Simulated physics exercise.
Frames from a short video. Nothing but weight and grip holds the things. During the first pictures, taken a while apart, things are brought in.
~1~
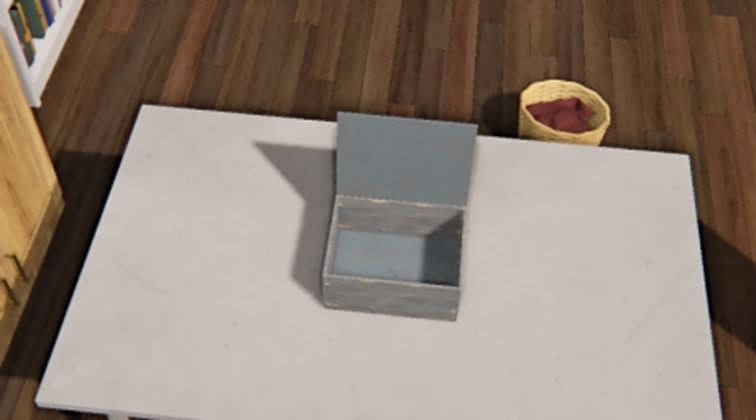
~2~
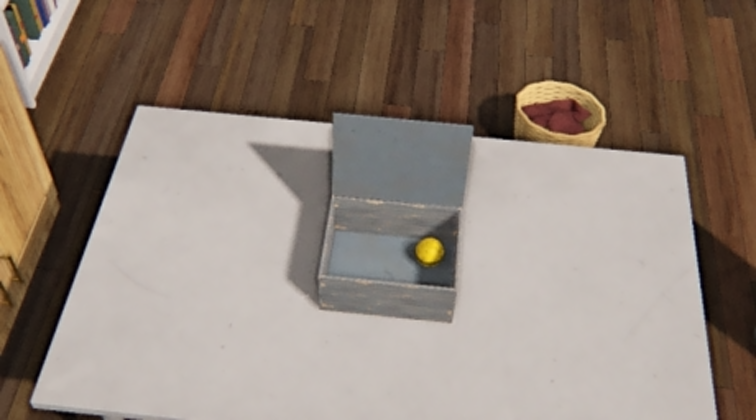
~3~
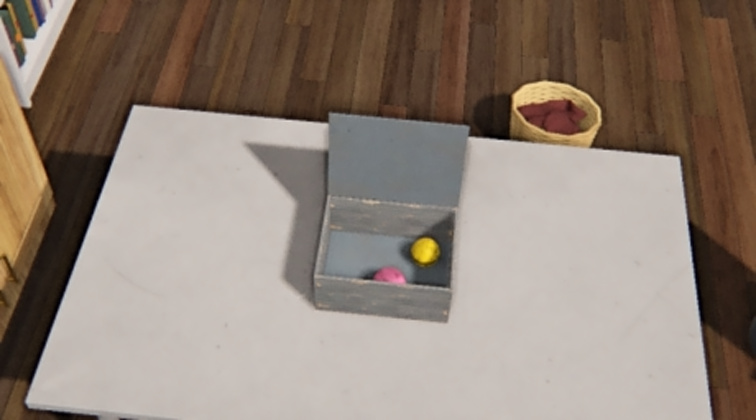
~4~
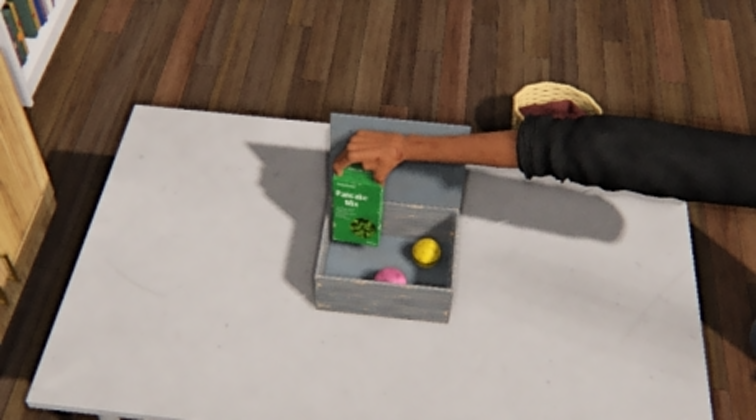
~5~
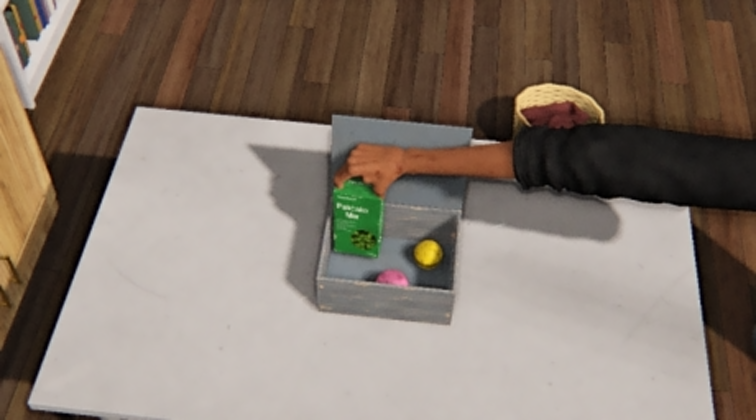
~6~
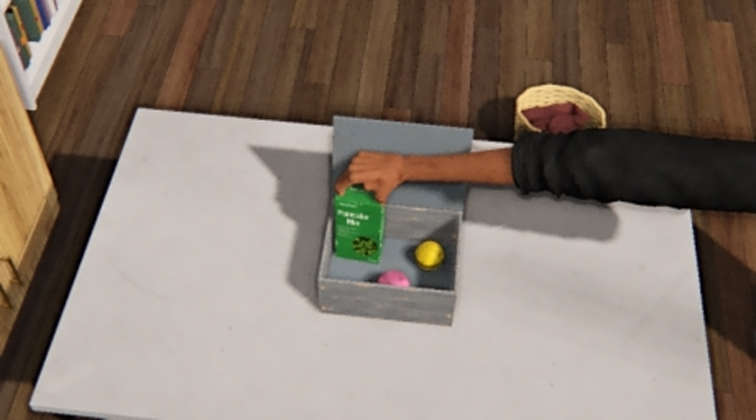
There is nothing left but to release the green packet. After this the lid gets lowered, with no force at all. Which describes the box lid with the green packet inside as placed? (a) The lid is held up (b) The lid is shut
The answer is a.
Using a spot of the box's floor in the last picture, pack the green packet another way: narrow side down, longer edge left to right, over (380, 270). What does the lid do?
Once it's packed that way, the lid settles all the way.
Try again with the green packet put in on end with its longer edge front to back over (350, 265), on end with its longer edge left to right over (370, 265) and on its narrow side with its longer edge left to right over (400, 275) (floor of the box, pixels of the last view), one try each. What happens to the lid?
So, first it won't go down, then it won't go down, and finally it goes down fine.
Then, 1.50 s after the last picture, lid 70° above the rim; green packet tipped 4° from how it was near (359, 226).
Then, 1.80 s after the last picture, lid 39° above the rim; green packet tipped 26° from how it was near (355, 241).
At rest, lid 16° above the rim; tipped over in the box, green packet; the other 2 in place. Seen from the same camera at the end, green packet near (351, 260).
